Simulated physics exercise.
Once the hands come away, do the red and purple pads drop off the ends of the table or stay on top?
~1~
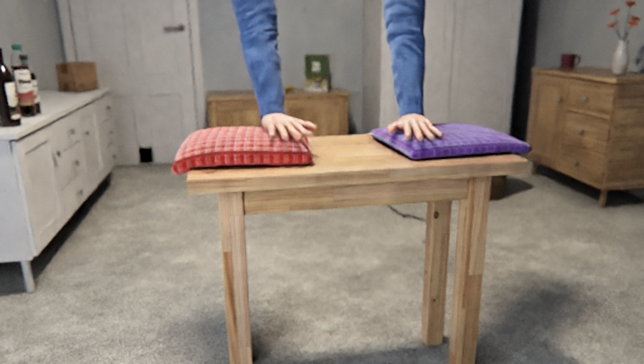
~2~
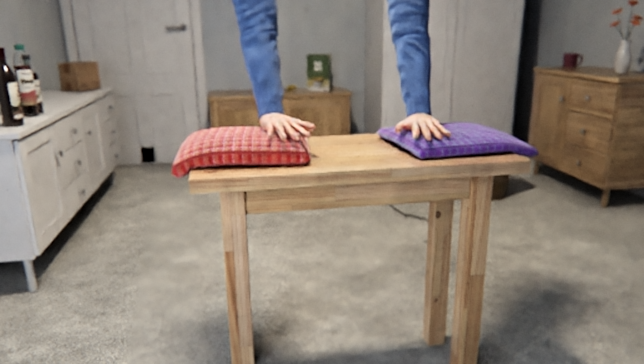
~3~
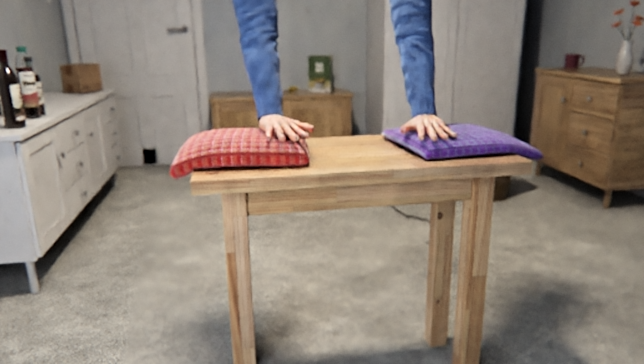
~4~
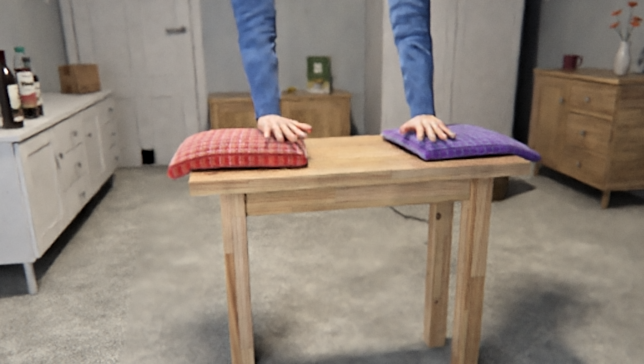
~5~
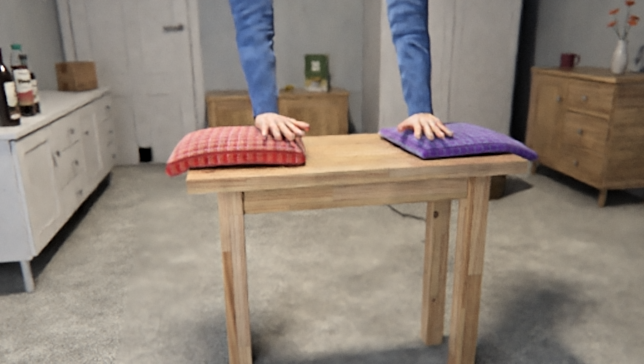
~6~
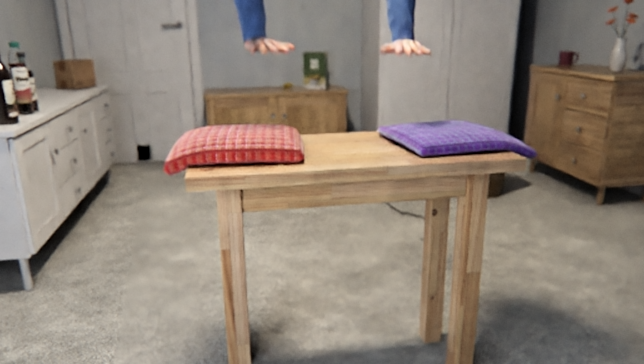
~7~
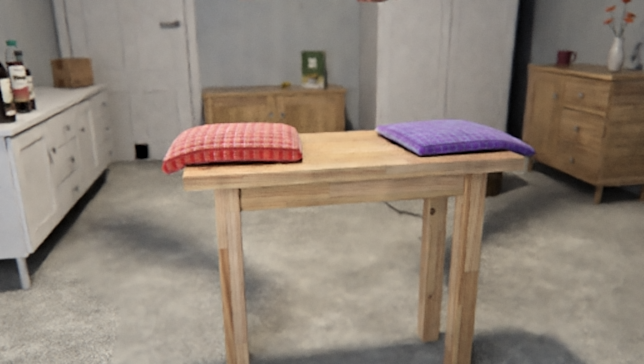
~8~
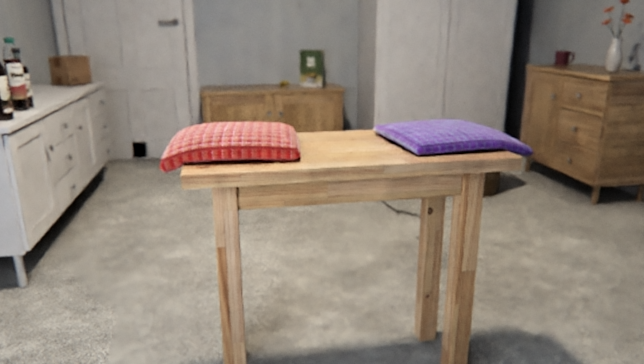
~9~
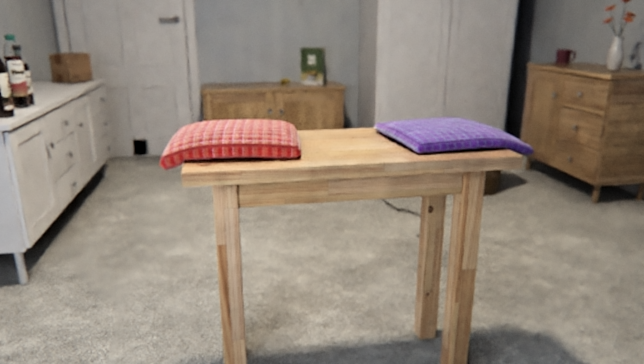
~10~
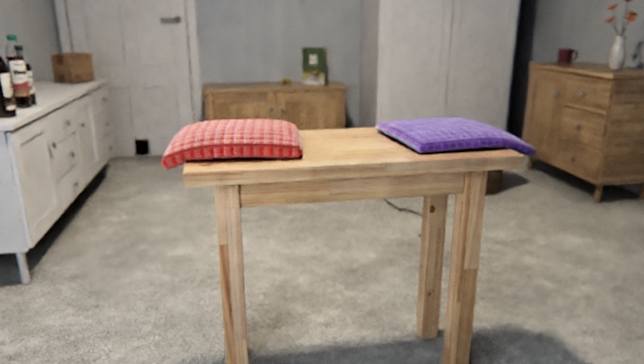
Both pads stay on top of the table, the red one at the left end and the purple one at the right.
